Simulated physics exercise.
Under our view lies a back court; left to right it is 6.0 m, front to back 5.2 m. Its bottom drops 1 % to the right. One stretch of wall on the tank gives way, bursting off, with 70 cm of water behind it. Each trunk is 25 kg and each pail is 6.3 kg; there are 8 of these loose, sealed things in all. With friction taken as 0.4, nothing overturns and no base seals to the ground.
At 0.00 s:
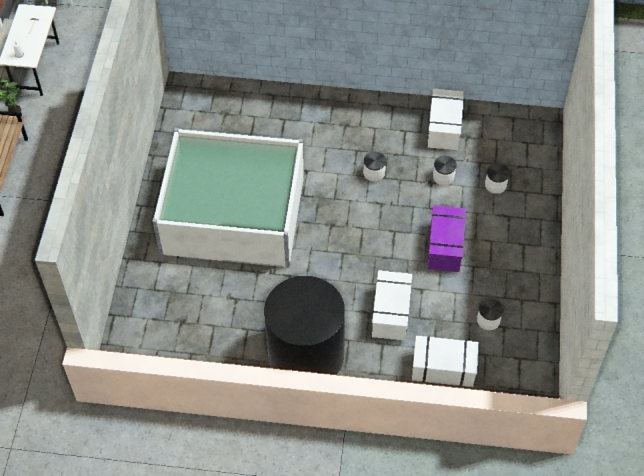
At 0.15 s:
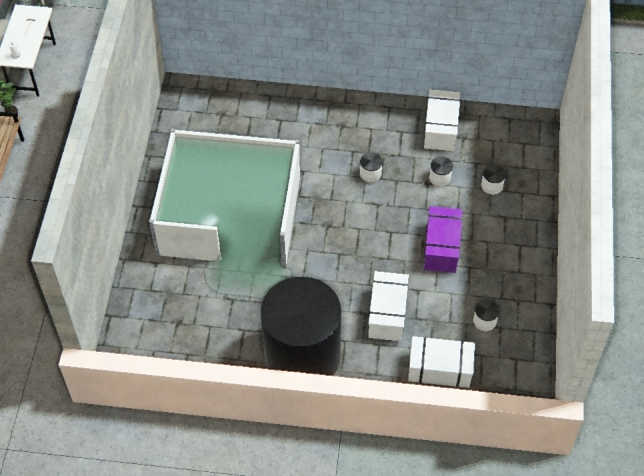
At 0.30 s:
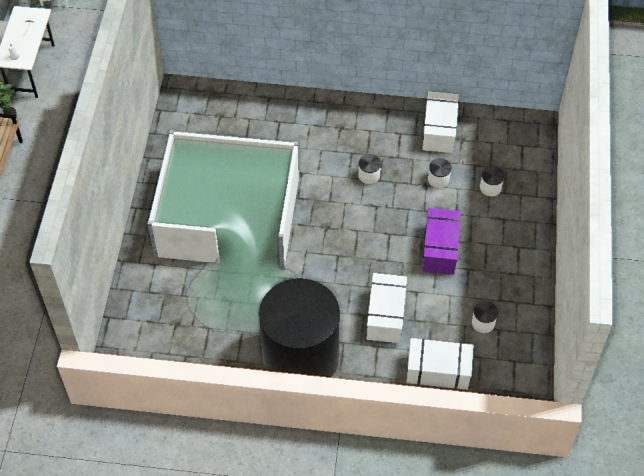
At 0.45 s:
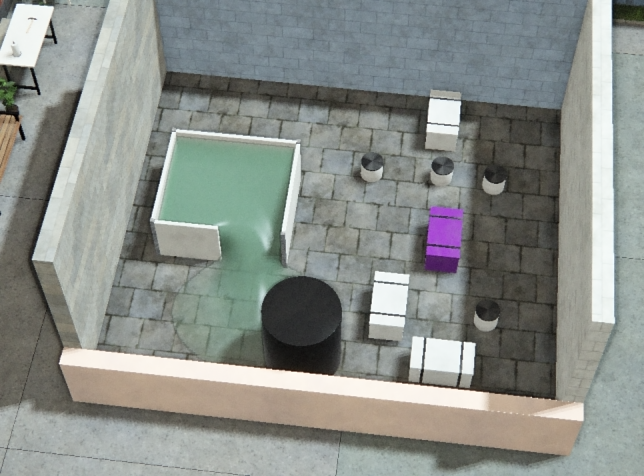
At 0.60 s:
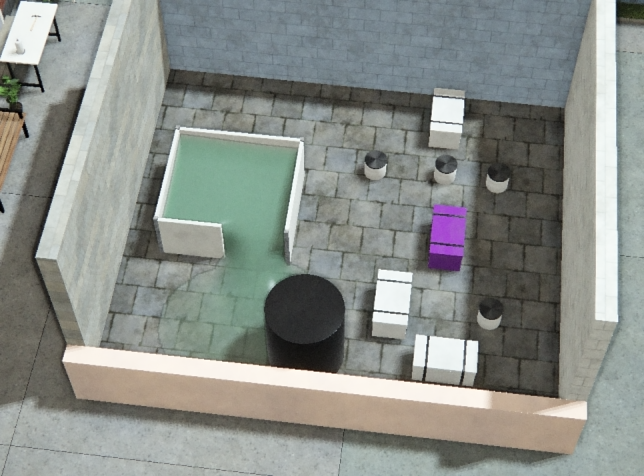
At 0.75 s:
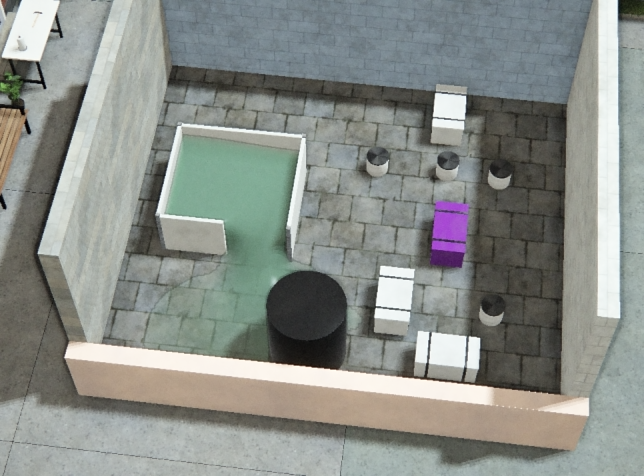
Green water sits in a white-walled tank in a paved court, beside a black cylinder, until part of the tank's front wall gives way. The water pours through the gap and spreads thinly across the paving toward the front wall, while the purple trunk, white trunks and small pails stay still.
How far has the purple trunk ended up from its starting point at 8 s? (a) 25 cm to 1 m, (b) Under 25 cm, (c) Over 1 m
b, under 25 cm.
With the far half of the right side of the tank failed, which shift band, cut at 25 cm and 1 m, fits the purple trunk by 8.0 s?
The purple trunk simply gets swept away.
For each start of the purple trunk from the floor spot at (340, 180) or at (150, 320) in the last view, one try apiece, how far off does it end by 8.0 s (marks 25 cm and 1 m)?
In turn: It barely shifts; it slides a little.
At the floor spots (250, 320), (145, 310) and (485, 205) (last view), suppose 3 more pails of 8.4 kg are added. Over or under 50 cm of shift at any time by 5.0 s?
So that's beyond the threshold, beyond the threshold and within the threshold, in that sequence.
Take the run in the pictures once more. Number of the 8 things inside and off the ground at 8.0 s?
The count is 0.
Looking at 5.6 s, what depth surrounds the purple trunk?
Around 3 cm.
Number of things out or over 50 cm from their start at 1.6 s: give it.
That would be 0.
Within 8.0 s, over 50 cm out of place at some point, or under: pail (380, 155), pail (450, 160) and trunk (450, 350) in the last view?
First one stayed inside, second one stayed inside, third one stayed inside.
After 1.6 s the purple trunk is near (450, 226), 0.0 m from its start, aground; 0 afloat.
After 3.6 s the purple trunk is near (450, 226), 0.0 m from its start, aground; 0 afloat.
After 5.6 s the purple trunk is near (450, 226), 0.0 m from its start, aground; 1 afloat.
After 8.0 s the purple trunk is near (450, 226), 0.0 m from its start, aground; 0 afloat.
